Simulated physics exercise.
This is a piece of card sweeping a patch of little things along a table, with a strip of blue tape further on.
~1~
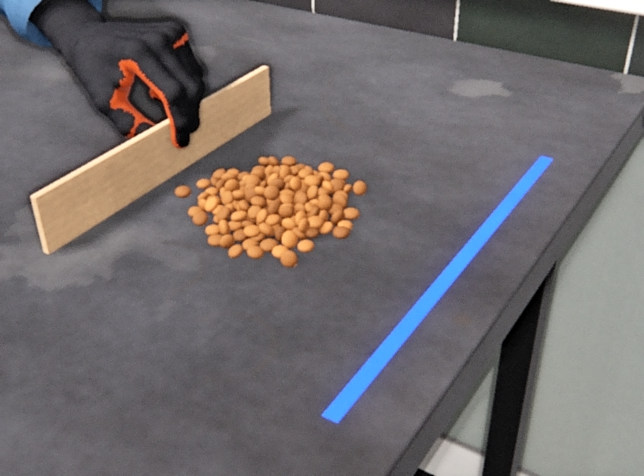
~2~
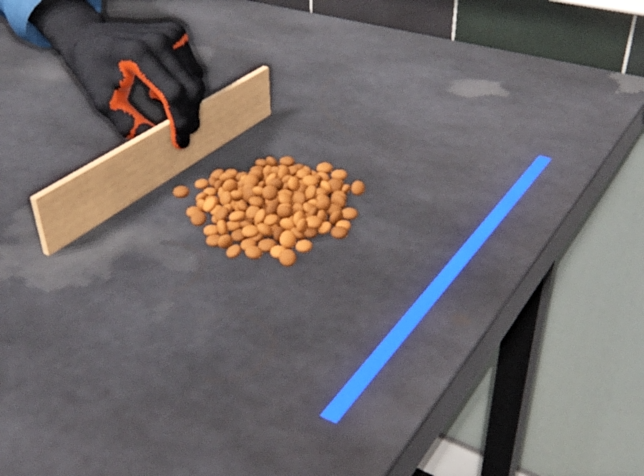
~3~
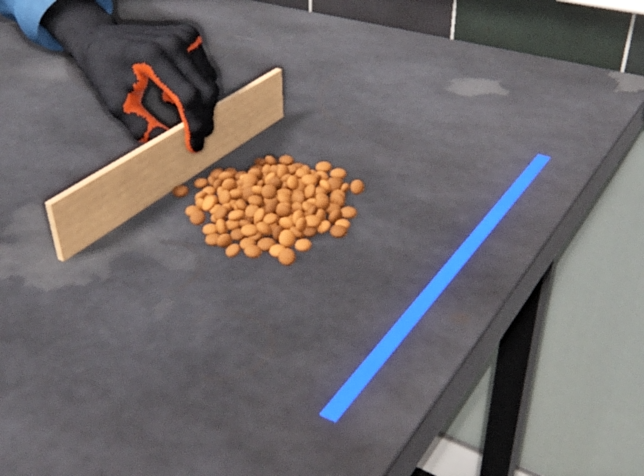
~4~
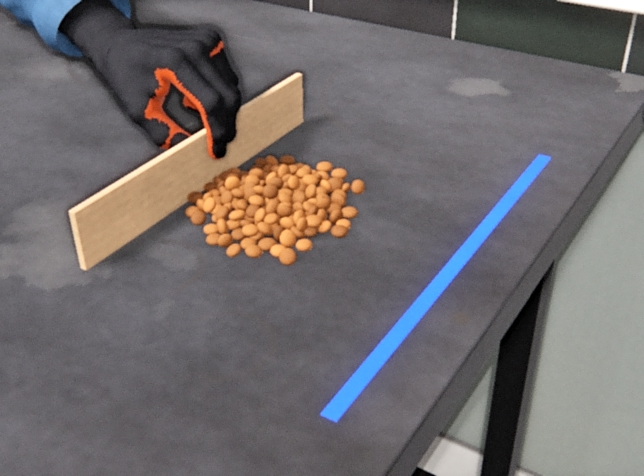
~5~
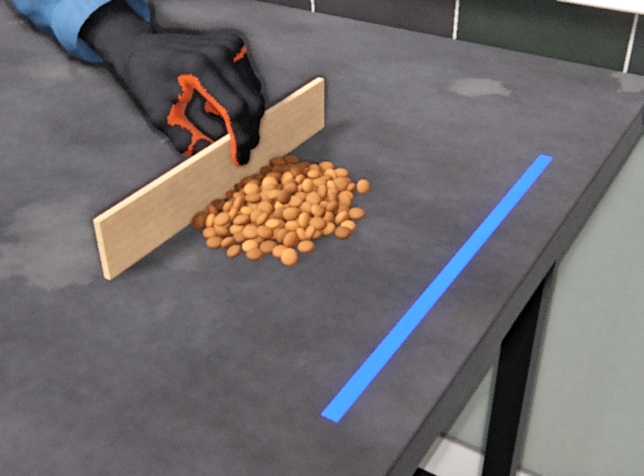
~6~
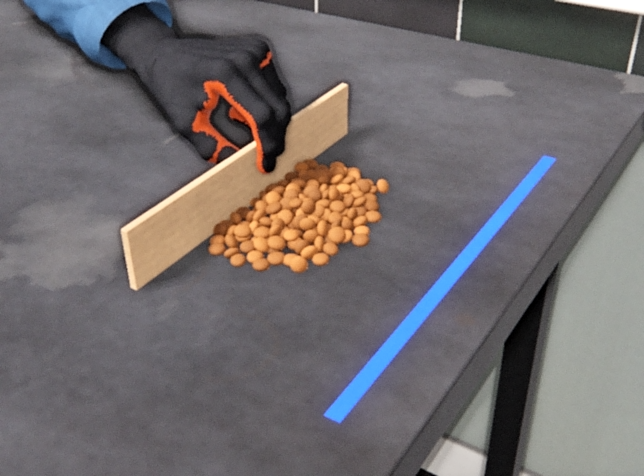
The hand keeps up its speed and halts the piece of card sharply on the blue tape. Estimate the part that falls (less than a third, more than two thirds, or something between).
Over the edge goes between a third and two thirds of it.
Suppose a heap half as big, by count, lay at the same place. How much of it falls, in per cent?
Close to 40 per cent.
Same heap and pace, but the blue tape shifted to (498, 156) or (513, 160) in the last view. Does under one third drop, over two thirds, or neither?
In turn: Below one third; less than a third.
Just after the last frame, piece of card still moving, near (359, 177); heap all on the table, its front near (450, 286).
A moment on, piece of card stopped at the blue tape; heap roughly a third over the edge.
Further on, piece of card stopped at the blue tape; heap roughly half over the edge.
When it is over, piece of card stopped at the blue tape; heap roughly half over the edge.
